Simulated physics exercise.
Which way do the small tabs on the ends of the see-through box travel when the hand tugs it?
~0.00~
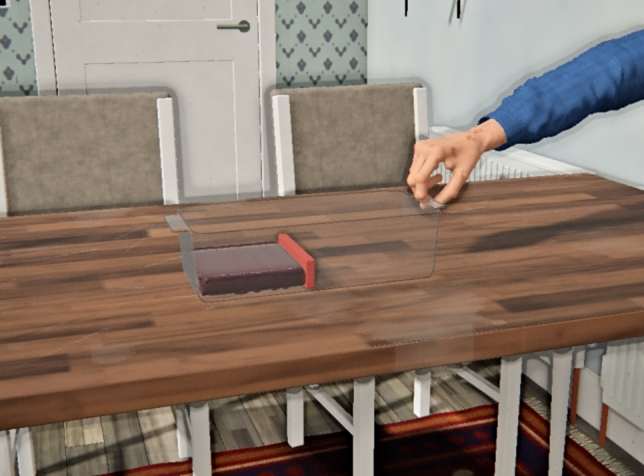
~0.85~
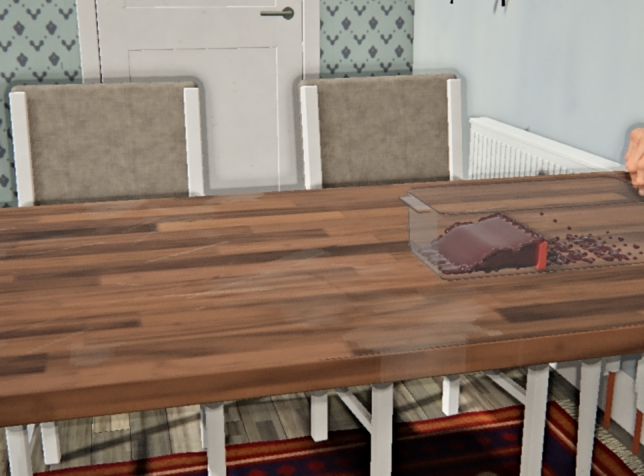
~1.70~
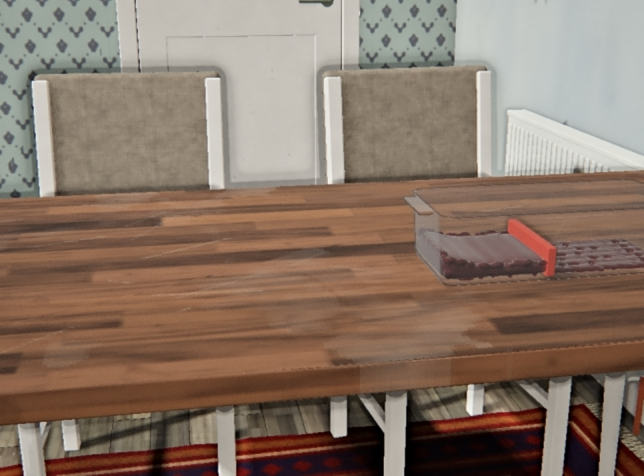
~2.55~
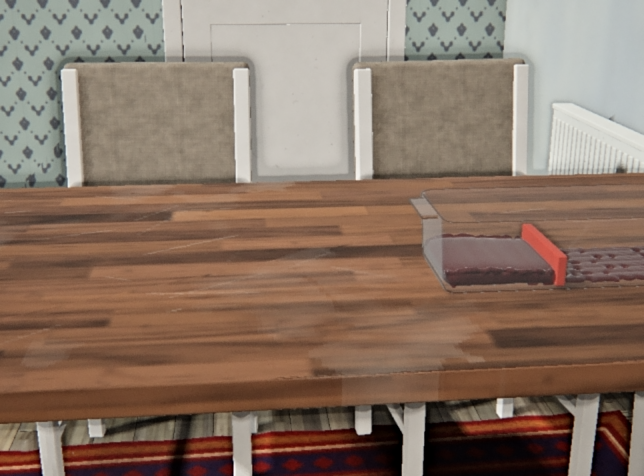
They move to the right, along with the rest of the box.
